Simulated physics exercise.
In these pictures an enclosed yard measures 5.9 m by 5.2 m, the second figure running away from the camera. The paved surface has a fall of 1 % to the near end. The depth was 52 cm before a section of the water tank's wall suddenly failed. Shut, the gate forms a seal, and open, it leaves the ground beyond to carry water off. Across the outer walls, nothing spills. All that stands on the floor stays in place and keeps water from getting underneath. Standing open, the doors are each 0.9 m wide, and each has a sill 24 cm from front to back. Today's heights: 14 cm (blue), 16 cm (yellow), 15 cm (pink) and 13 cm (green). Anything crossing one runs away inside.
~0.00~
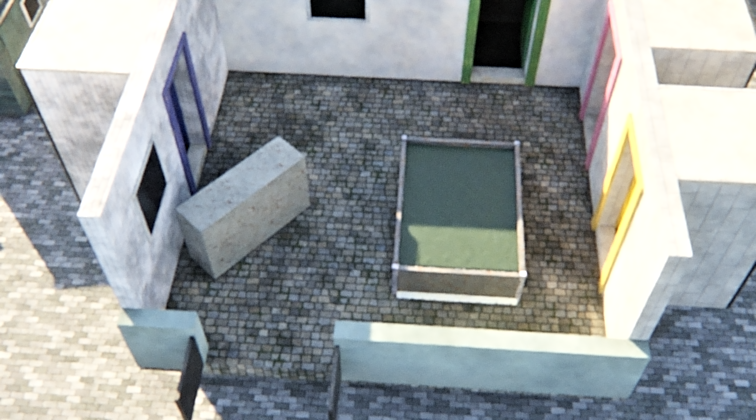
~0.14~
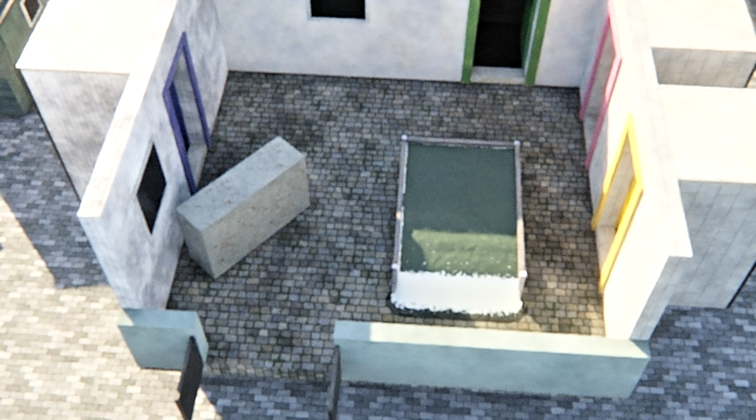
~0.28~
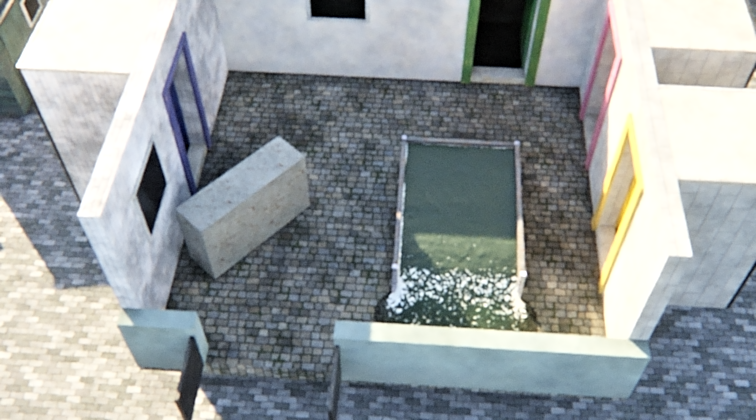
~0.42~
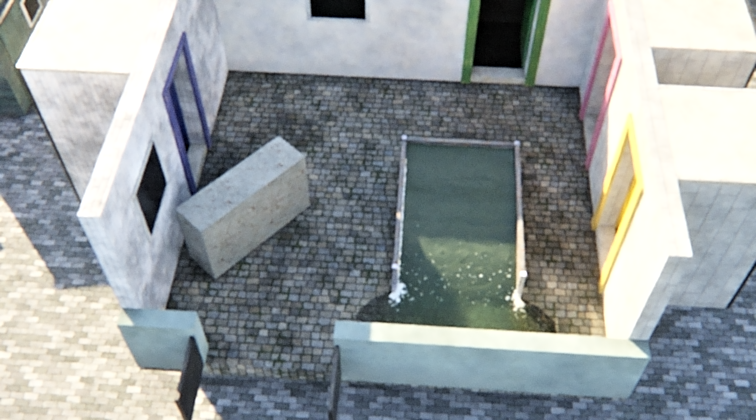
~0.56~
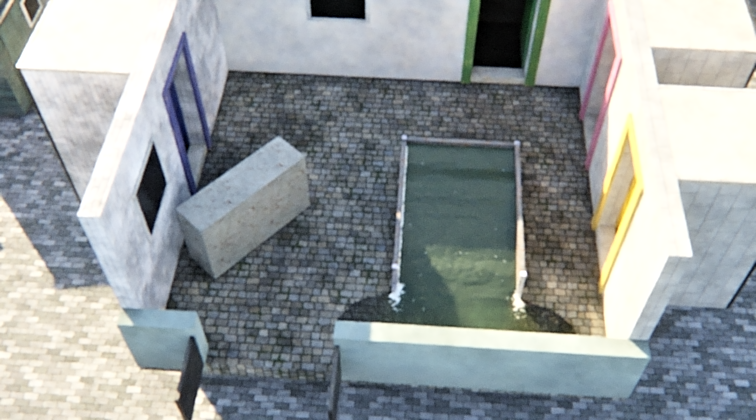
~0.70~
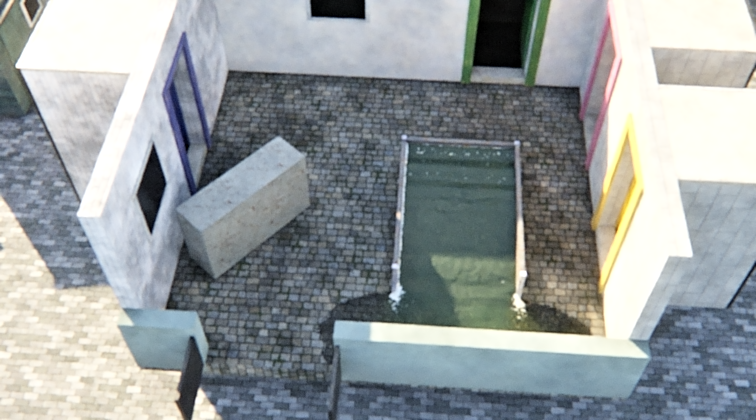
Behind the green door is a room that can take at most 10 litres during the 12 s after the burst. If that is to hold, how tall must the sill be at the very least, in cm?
Close to 10.5 cm is just enough.
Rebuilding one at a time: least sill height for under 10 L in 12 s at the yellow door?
For yellow, a step near 7.0 cm.
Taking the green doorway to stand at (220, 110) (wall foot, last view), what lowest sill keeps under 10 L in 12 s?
It needs about 6.5 cm.
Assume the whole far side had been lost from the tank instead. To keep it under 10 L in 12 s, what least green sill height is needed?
It should stand roughly 25 cm high.
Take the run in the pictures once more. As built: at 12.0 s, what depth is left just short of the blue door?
It works out to about 9.5 centimetres deep.
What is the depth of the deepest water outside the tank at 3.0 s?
About 32 cm.
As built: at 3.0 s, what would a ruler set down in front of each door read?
Blue door 0 cm, yellow door 11 cm, pink door 3 cm, green door 0 cm.
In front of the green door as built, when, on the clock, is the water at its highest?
3.8 s.
After 1.4 s water covers 15 % of the floor, deepest (40 cm) near (446, 361); it has not reached the green door.
After 3.0 s water covers 45 % of the floor, deepest (32 cm) near (601, 371); it has not reached the green door.
After 12.0 s water covers 95 % of the floor, deepest (12 cm) near (199, 232); 3 cm at the green door, 3 litres in over its 13 cm sill.
At the green door as built, the water arrived by 3.6 s and peaked near 14 cm at 3.8 s.
With a sill of 9.5 cm, 16 litres would have come in within the 12 s; with 13 cm, 3 litres. So under 10 litres takes about 10.5 cm.
